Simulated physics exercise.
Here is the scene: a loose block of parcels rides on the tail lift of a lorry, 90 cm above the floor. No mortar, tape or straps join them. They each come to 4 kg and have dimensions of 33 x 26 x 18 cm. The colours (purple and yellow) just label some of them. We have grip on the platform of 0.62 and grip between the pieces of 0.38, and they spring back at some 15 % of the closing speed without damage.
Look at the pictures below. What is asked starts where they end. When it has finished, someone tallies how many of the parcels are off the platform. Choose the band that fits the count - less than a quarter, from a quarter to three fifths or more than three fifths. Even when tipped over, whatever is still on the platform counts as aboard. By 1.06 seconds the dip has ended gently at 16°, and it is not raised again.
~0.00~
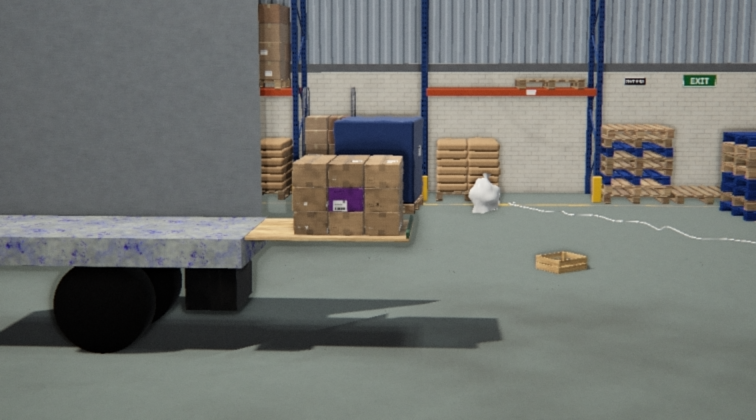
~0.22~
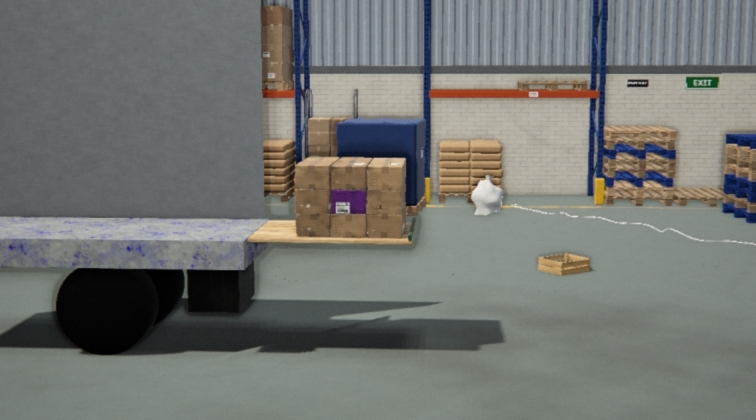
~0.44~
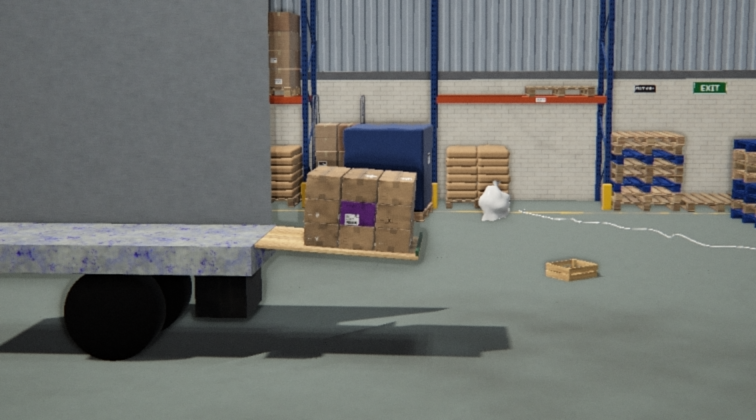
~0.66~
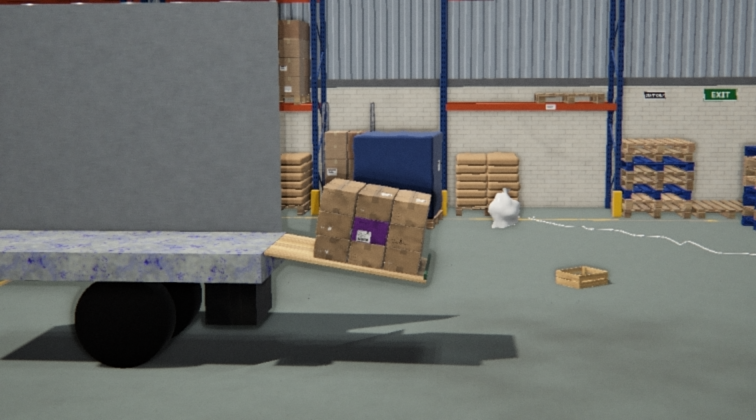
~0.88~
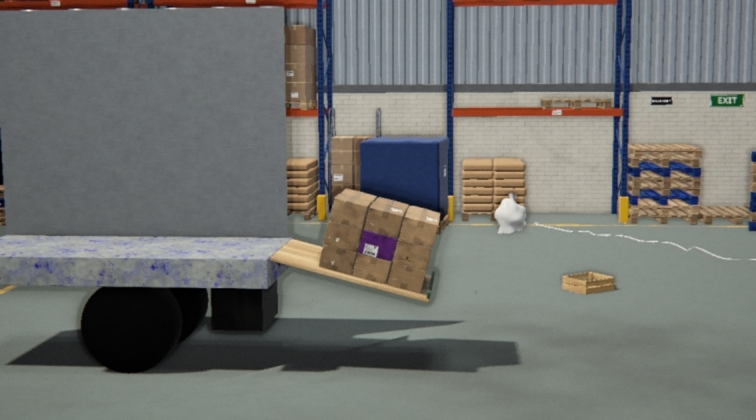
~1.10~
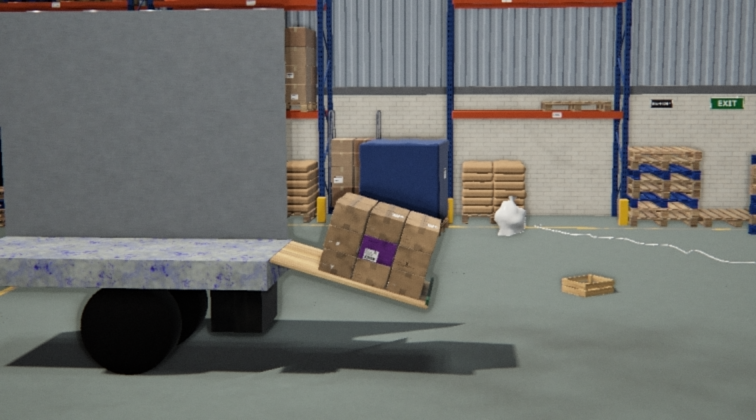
The band that fits is less than a quarter.
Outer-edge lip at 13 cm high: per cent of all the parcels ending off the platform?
Result under that change: 0 per cent.
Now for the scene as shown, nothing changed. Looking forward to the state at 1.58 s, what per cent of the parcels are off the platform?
0 per cent at that moment.
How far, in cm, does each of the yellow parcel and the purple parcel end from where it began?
Result: Yellow at 20 cm, purple at 20 cm.
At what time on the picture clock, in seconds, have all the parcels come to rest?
At roughly 1.5 s.
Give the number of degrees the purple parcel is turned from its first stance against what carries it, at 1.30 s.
0°.
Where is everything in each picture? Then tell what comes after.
In the first frame (we follow the side turned to the camera; the camera pans a little; leans and shifts are taken against what carries them), platform's outer corner (407, 240) slope 0°; purple parcel (346, 200); no piece has moved.
The second frame shows platform's outer corner (410, 243) slope 0°; purple parcel (348, 202).
The third frame shows platform's outer corner (417, 259) slope 4°; purple parcel (358, 214).
The fourth frame shows platform's outer corner (424, 282) slope 9°; purple parcel (370, 232).
The fifth frame shows platform's outer corner (427, 301) slope 14°; purple parcel (378, 246).
The sixth frame shows platform's outer corner (426, 307) slope 16°; purple parcel (378, 251); no piece has moved.
Around 1.30 s, slope 16°; none of the 21 parcels off the platform.
Finally (1.8 s), slope 16°; none of the 21 parcels off the platform; yellow parcel unmoved; purple parcel unmoved. That is 0 per cent. Seen by the last camera, middles, yellow parcel near (385, 239), purple parcel near (379, 249).
